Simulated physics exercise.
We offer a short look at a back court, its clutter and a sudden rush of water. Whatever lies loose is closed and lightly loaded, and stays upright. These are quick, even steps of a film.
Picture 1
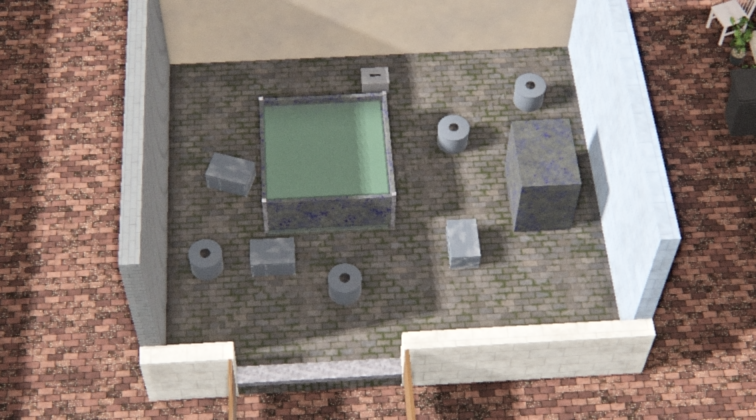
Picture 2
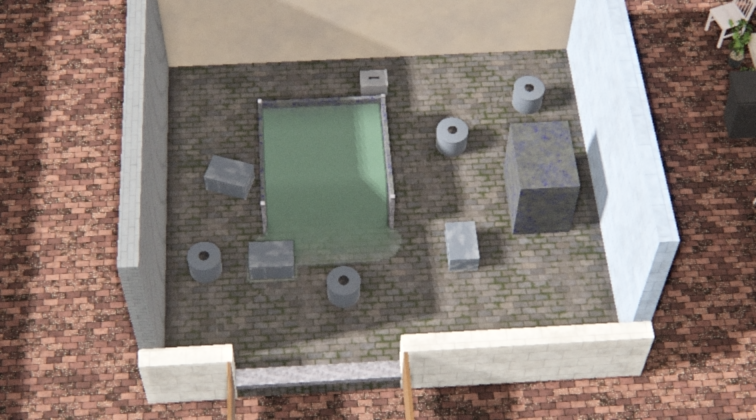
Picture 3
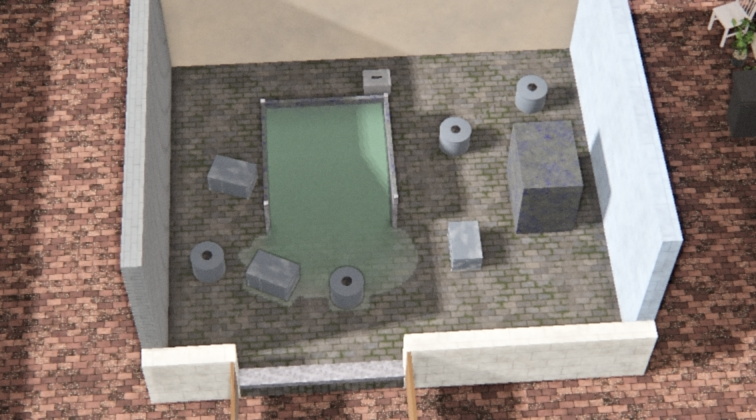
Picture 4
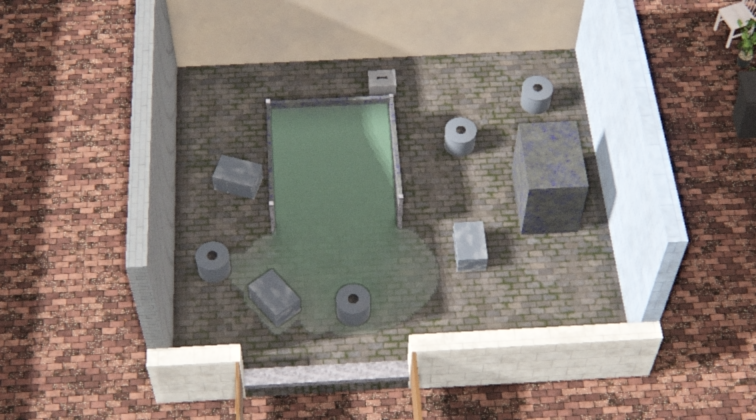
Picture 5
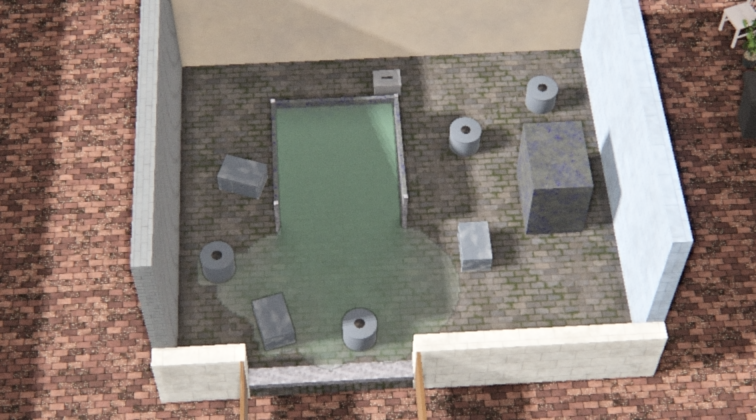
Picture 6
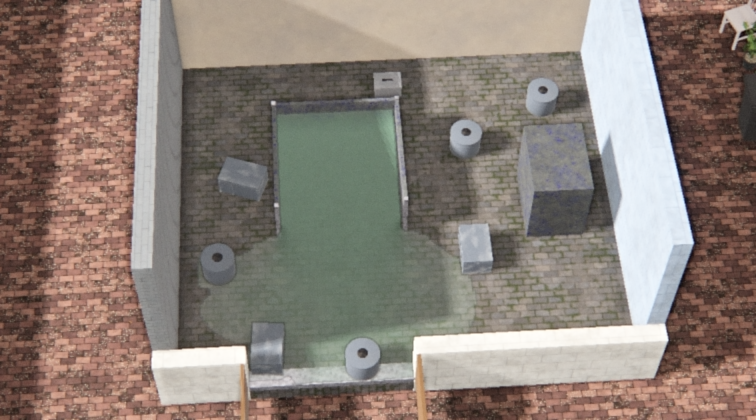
Green water rushed out of the open front of a raised tank and spread across the walled brick court, pushing first a gray block and then a round tub toward the low front wall.
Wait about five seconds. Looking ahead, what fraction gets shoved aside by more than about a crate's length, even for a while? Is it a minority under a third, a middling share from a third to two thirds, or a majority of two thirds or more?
That share lands between a third and two thirds.
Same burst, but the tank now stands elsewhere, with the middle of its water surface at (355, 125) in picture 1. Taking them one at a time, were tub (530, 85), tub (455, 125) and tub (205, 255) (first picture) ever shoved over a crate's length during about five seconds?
Item one not displaced far, item two not displaced far, item three travelled far enough.
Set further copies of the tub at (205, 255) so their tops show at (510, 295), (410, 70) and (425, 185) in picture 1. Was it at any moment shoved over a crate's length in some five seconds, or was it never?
Listed in sequence, the answers are displaced a stride, remains nearby and remains nearby.
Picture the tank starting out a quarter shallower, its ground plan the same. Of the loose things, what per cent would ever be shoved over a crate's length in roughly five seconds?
20 per cent.
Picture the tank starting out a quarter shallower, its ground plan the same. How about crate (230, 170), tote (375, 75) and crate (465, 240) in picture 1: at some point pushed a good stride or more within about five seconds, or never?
Well, one by one: Not carried that far, not carried that far, not carried that far.
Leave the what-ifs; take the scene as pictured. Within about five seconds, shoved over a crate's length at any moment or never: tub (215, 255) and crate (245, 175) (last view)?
Taking them in turn, carried that far and within that distance.
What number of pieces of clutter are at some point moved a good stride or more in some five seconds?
That comes out at 3.
A moment on, 2 of 8 are well off their spots; 0 afloat.
Next, 2 of 8 are well off their spots; 0 afloat.
Later, 3 of 8 are well off their spots; 0 afloat.
In the end, 3 of 8 are well off their spots, and 3 have been at some point; 0 afloat.
